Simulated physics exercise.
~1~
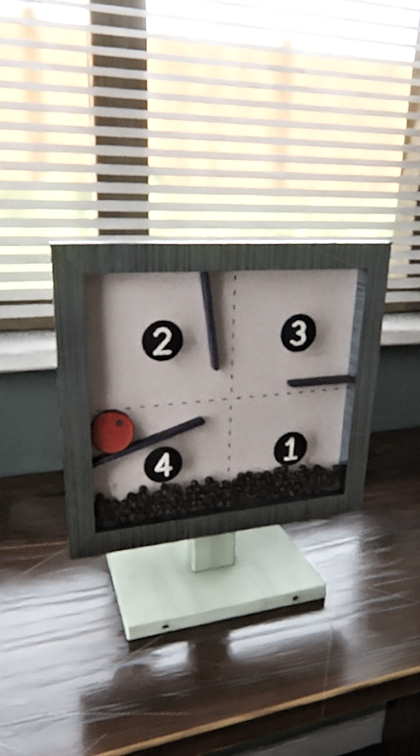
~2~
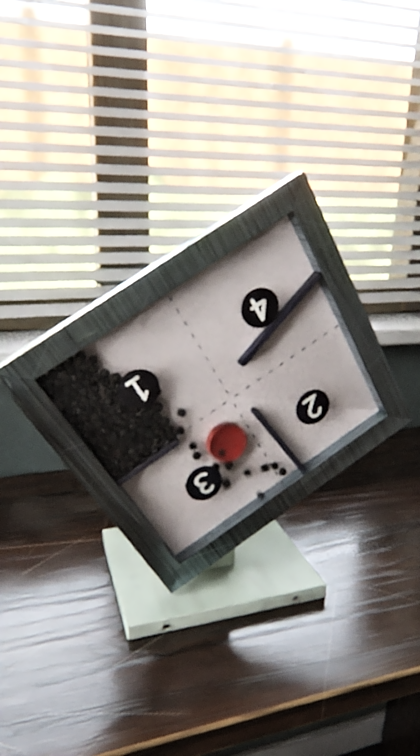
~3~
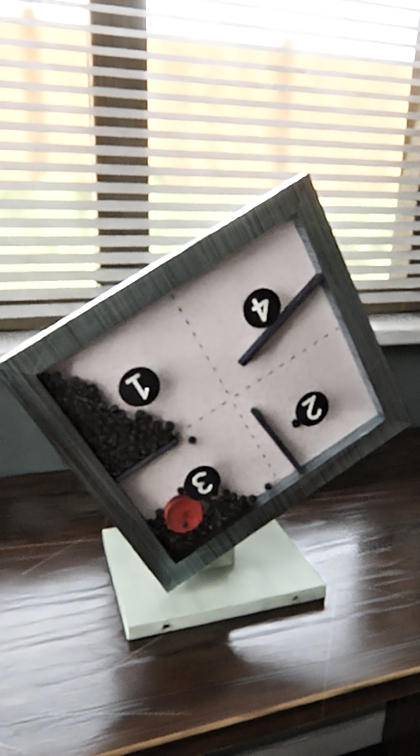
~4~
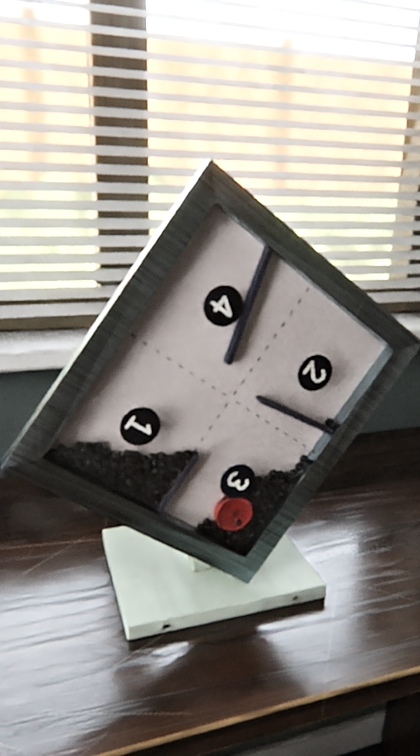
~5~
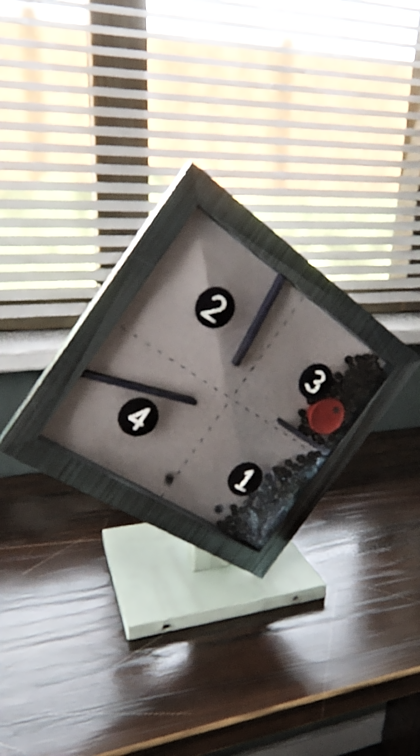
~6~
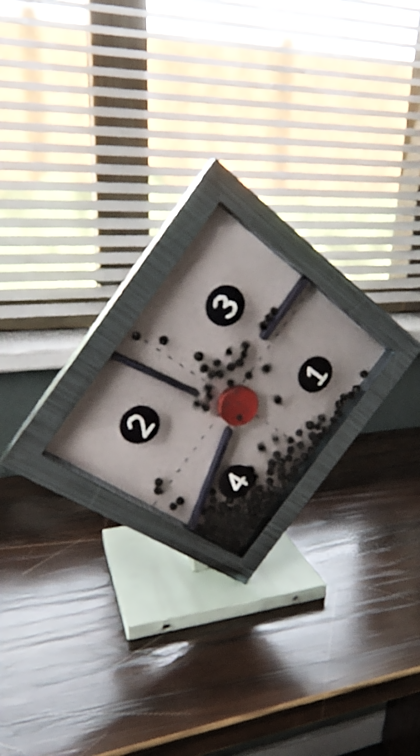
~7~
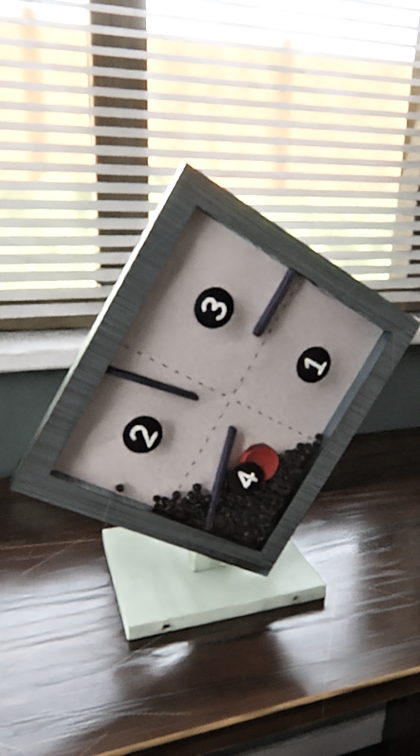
A square, grey-framed box with numbered white quarters stands on a pale green base on a dark wooden table, seen from the front before a window with blinds. Black beads line its bottom, and a red disc rests at the left on a dark bar. The box turns clockwise well past upside down, and beads spill from quarter one into quarter three, where the disc drops too. It then swings back anticlockwise past level, scattering beads and disc. It ends tilted, most beads heaped in quarter four with the disc on them.
